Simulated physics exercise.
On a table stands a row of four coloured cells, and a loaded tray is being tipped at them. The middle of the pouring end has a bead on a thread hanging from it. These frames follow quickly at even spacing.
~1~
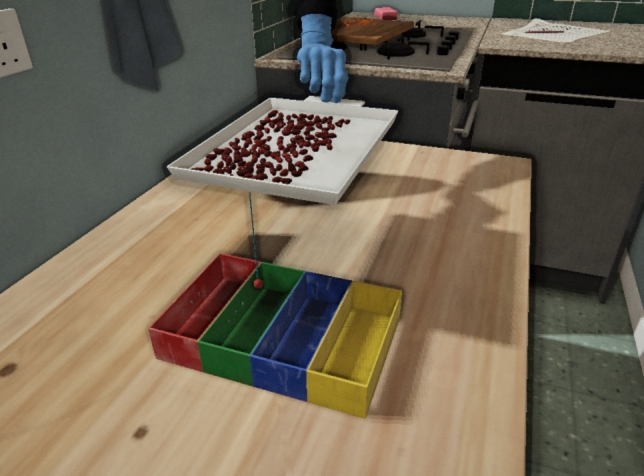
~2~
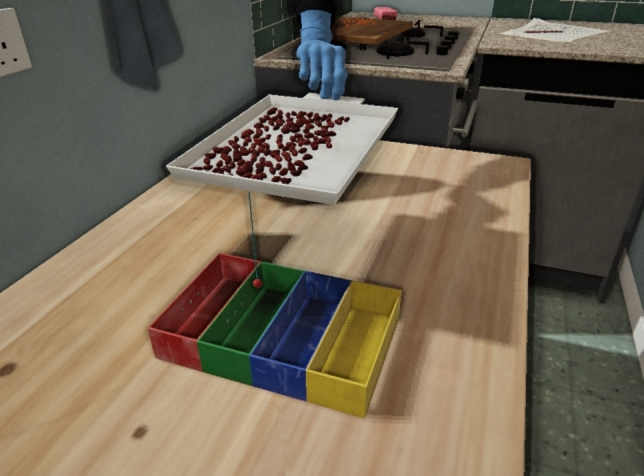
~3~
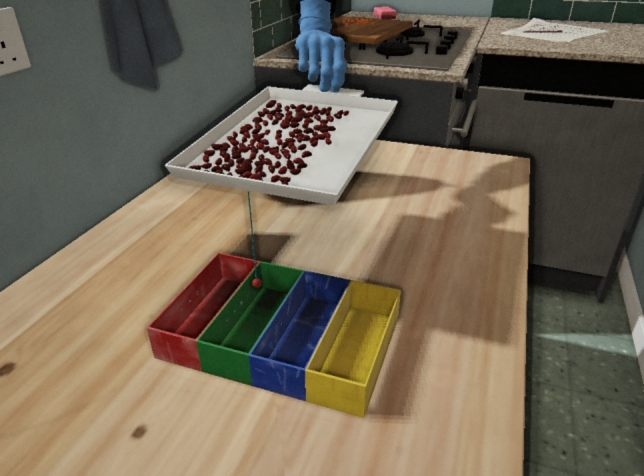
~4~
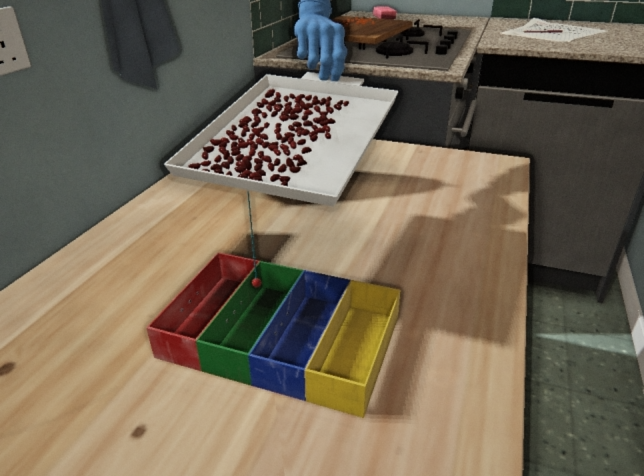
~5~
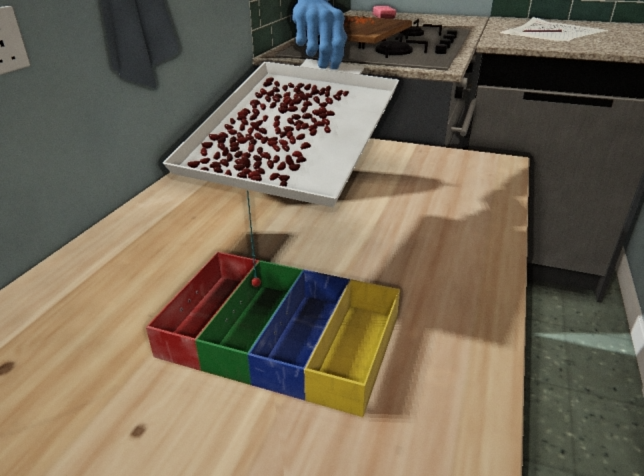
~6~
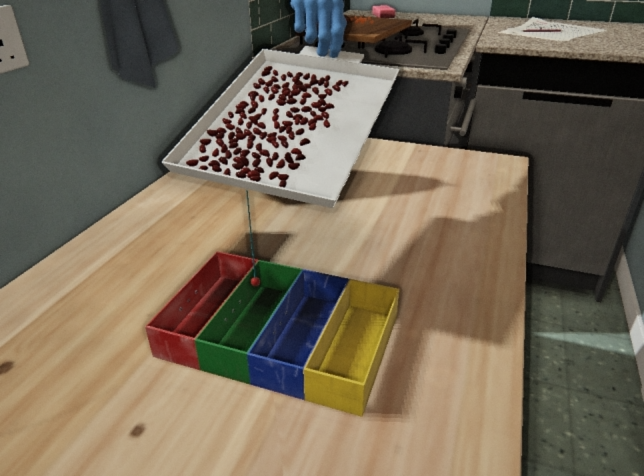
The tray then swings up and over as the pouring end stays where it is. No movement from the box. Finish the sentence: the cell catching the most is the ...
... Blue cell.
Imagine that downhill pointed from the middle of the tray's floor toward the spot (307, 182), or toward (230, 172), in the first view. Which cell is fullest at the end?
First try: Blue; second try: The cell in red.
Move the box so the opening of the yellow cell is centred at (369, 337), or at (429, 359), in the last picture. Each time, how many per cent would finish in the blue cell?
Close to 50 in a hundred, then close to 0 in a hundred.
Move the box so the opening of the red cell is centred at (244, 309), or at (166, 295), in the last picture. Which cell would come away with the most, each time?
In the first try it is green, in the second it is yellow.
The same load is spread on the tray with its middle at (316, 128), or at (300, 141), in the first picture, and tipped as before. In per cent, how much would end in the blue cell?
Estimate: 50 % first, 50 % second.
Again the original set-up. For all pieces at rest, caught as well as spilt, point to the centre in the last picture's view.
Last view, resting centre - approx. (285, 355).
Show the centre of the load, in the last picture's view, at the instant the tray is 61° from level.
Around (269, 168).
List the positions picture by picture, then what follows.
Corners of the pouring end near (173, 166) and (335, 190), level; middle of the load near (280, 143), kidney beans; bead on its thread near (258, 284); red cell near (176, 347); green cell near (226, 361); blue cell near (279, 375); yellow cell near (336, 391), in the first picture.
Corners of the pouring end near (172, 165) and (334, 190), level; middle of the load near (279, 141), in the second picture.
Corners of the pouring end near (171, 164) and (334, 191), tipped barely, lowest at the right corner; middle of the load near (278, 137), in the third picture.
Corners of the pouring end near (170, 163) and (333, 193), tipped a little, lowest at the right corner; middle of the load near (277, 131), in the fourth picture.
Corners of the pouring end near (169, 161) and (333, 195), tipped a little, lowest at the right corner; middle of the load near (276, 125), in the fifth picture.
Corners of the pouring end near (168, 160) and (332, 196), tipped clearly, lowest at the right corner; middle of the load near (275, 118); red cell near (173, 345); green cell near (223, 359); blue cell near (276, 373); yellow cell near (334, 389), in the sixth picture.
Shortly afterwards, tray tipped steeply; all but a few on the tray; only a few in the yellow cell; a little falling or outside the box.
Next, tray tipped past a quarter turn; near a quarter on the tray; a little in the blue cell; a little in the yellow cell; a little in the green cell; only a few in the red cell; near a third falling or outside the box.
Some moments later, tray tipped past a quarter turn; near half in the blue cell; near a quarter in the green cell; near a quarter in the yellow cell; a little in the red cell; only a few falling or outside the box.
In the end, tray tipped past a quarter turn; near half in the blue cell; near a quarter in the green cell; near a quarter in the yellow cell; a little in the red cell; only a few outside the box.
